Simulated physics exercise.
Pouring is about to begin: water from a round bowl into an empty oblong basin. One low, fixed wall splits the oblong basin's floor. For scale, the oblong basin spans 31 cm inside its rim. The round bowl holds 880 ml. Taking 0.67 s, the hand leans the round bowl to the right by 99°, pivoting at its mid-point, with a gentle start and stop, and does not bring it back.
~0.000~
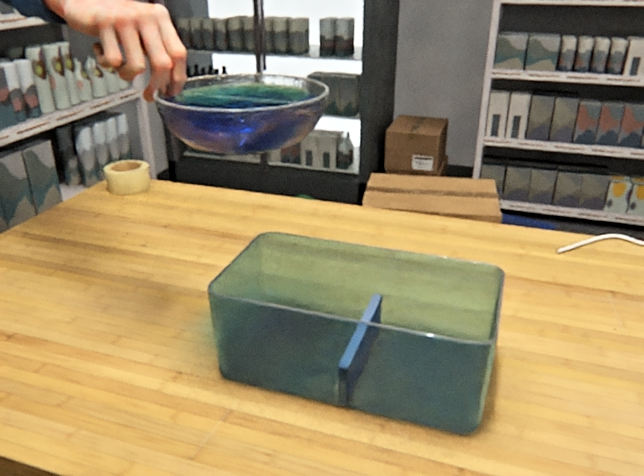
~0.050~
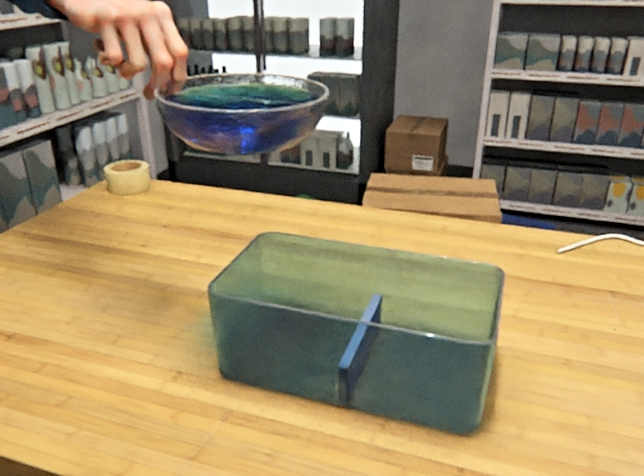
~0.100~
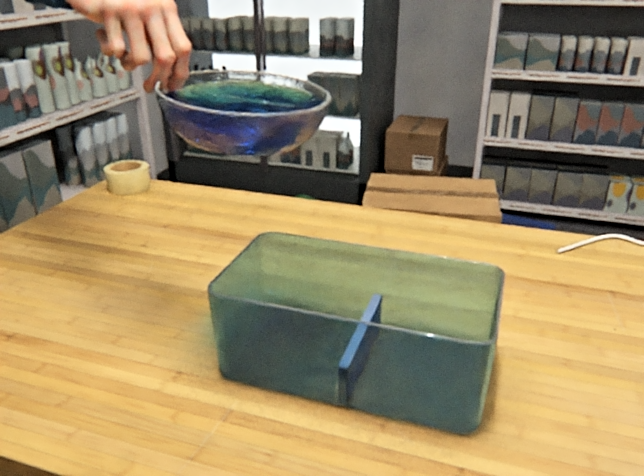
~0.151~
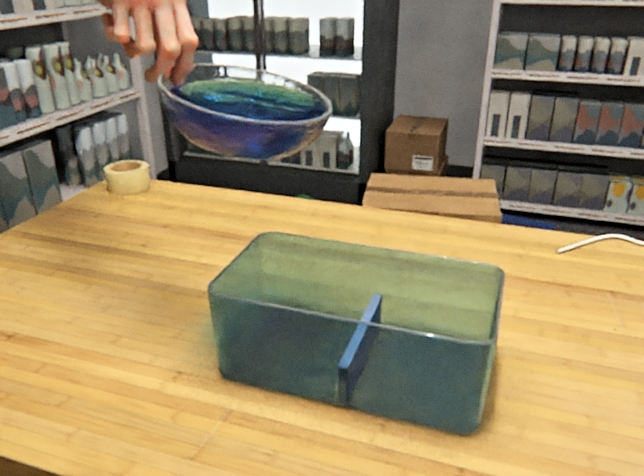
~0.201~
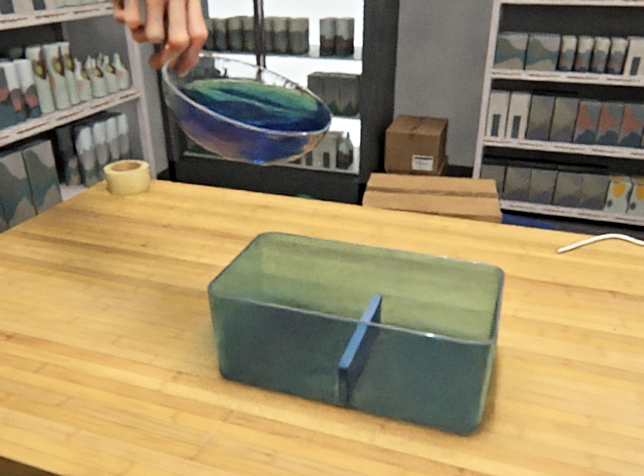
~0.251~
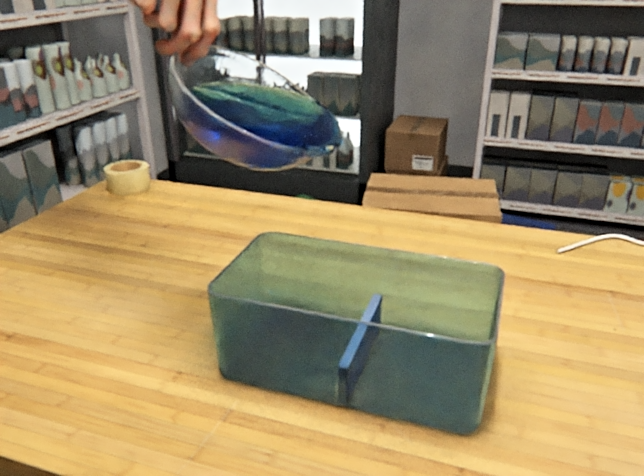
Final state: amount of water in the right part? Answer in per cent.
Approximately 58 %.
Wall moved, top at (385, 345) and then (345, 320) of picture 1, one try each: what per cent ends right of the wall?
35 per cent first, 80 per cent second.
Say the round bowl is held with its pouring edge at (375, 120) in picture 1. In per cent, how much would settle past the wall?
Result then: Approx. 75 %.
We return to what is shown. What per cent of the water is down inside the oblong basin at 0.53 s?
Around 48%.
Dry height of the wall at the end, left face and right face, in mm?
Measured: Left around 38 mm, right around 30 mm.
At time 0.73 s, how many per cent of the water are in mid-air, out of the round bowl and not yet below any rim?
Around 12 per cent of the liquid is in flight.
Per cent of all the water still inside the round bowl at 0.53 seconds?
I reckon about 5 in a hundred is still held.
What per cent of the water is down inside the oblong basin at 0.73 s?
About 88 per cent.
By 0.53 s the tilt is 88° and 5 per cent is still to pour, 5 is left of the wall and 42 right of it.
By 0.73 s the tilt is 99° and 0 per cent is still to pour, 30 is left of the wall and 57 right of it.
By 0.94 s the tilt is 99° and 0 per cent is still to pour, 38 is left of the wall and 58 right of it.
By 1.17 s the tilt is 99° and 0 per cent is still to pour, 39 is left of the wall and 58 right of it.
At rest 39 per cent lies left of the wall, 58 right of it and 3 outside.
